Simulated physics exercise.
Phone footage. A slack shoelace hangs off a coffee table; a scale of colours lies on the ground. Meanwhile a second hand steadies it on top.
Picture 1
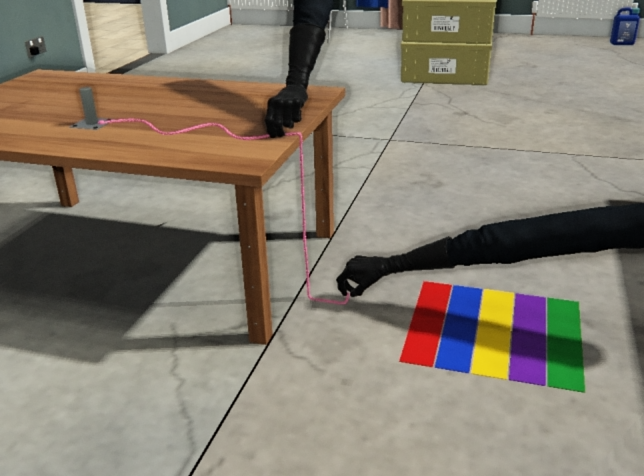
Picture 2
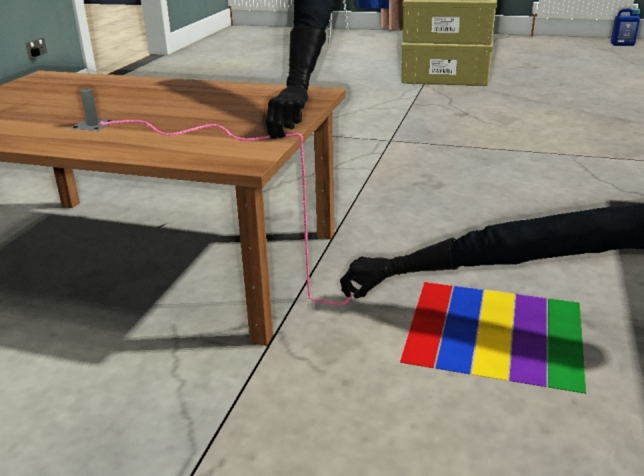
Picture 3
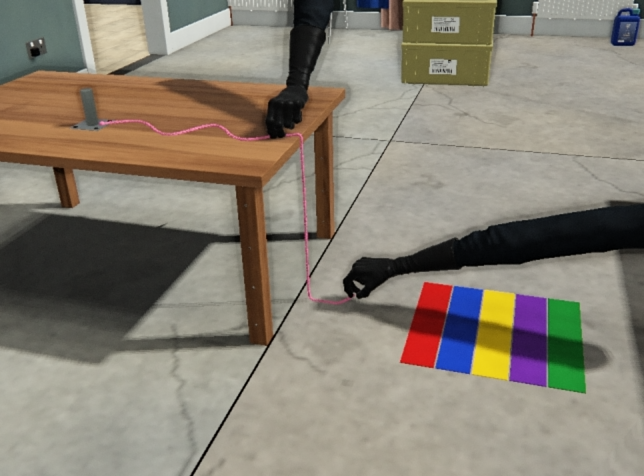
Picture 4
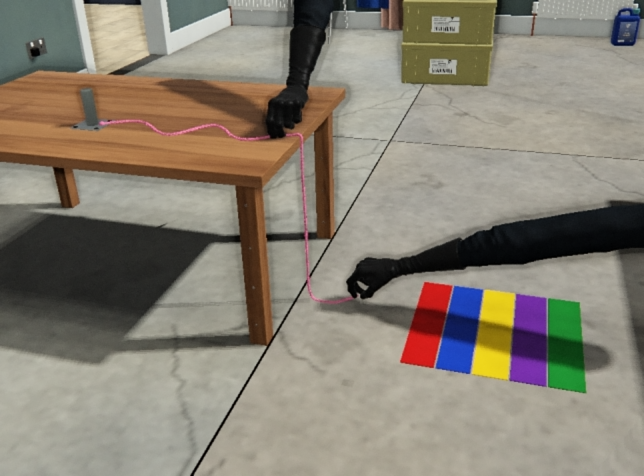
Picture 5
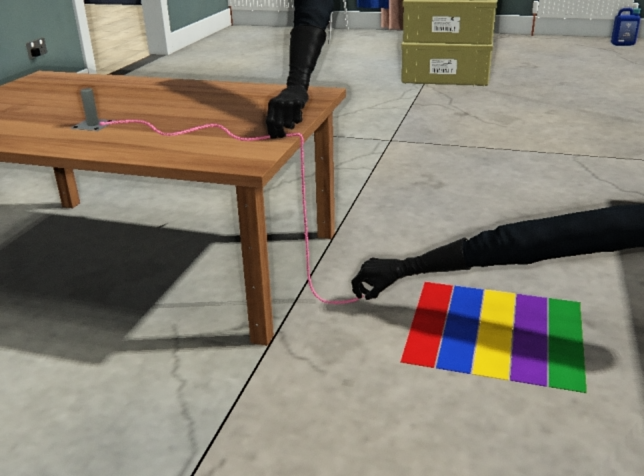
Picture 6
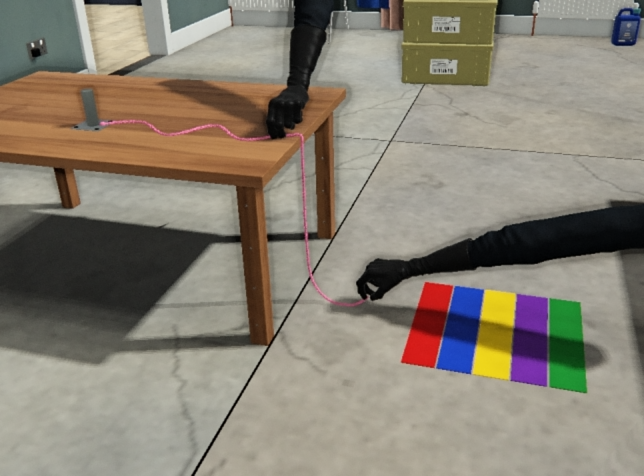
On a concrete floor beside a wooden table, a black-gloved hand holds the low end of a slack pink cord that hangs over the table's edge, while another hand rests on the tabletop. The lower hand slowly draws the end slightly right, nearer the red stripe of a coloured strip chart.
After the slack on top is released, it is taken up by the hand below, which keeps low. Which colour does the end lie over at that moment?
It lies over purple.
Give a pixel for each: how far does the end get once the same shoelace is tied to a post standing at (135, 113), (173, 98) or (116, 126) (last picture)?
Taking the tries in turn, you get (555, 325), (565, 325) and (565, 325).
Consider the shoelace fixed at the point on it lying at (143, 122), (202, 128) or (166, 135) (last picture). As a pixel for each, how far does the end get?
Taking them in turn, I'd expect around (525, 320), (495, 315) and finally (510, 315).
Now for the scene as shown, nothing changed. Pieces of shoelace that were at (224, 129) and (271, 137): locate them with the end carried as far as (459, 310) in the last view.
You'll find the first mark at (253, 134) and the second mark at (306, 161).
Soon after, end near (459, 310); over blue.
After that, end near (505, 316); over yellow.
At the stop, end near (532, 320); over purple. It gets as far as the purple strip.
